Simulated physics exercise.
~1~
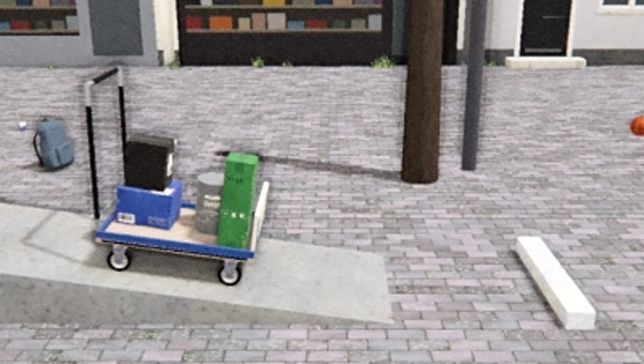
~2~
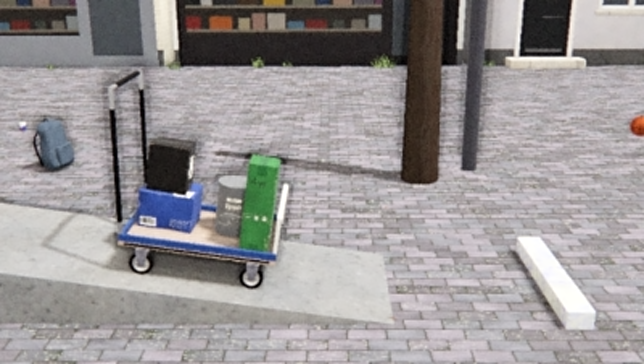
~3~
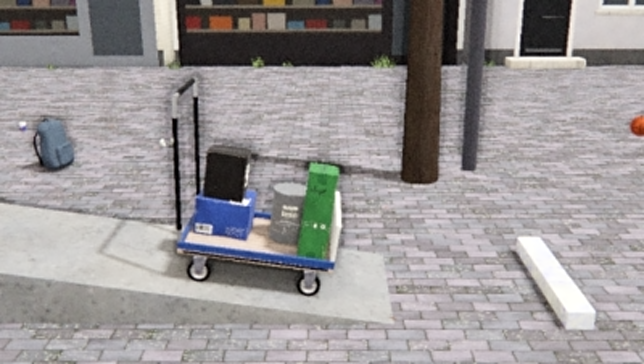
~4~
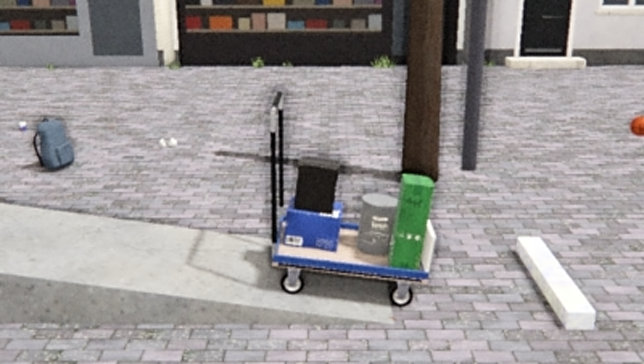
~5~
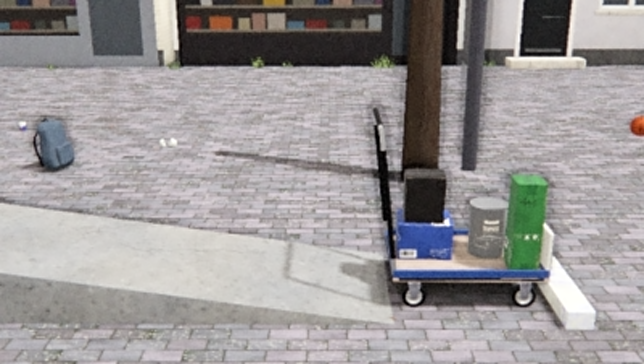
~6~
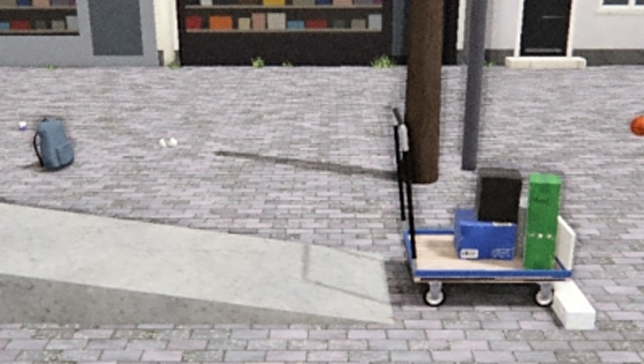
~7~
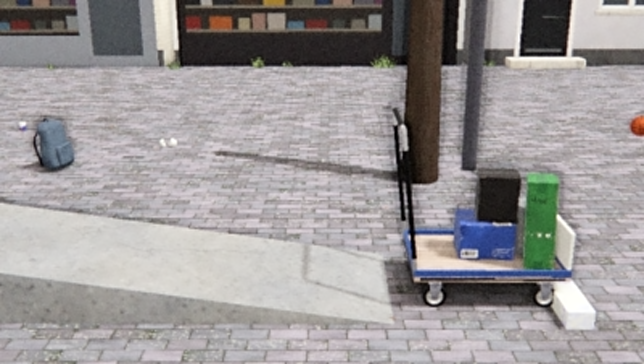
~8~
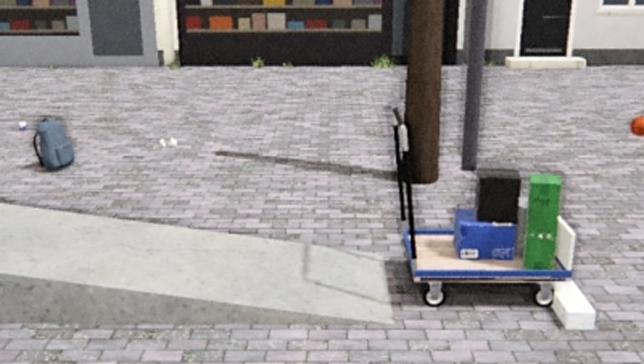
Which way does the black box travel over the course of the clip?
The black box moves to the right, riding down the ramp on the trolley and then shifting further right along the deck at the kerb.
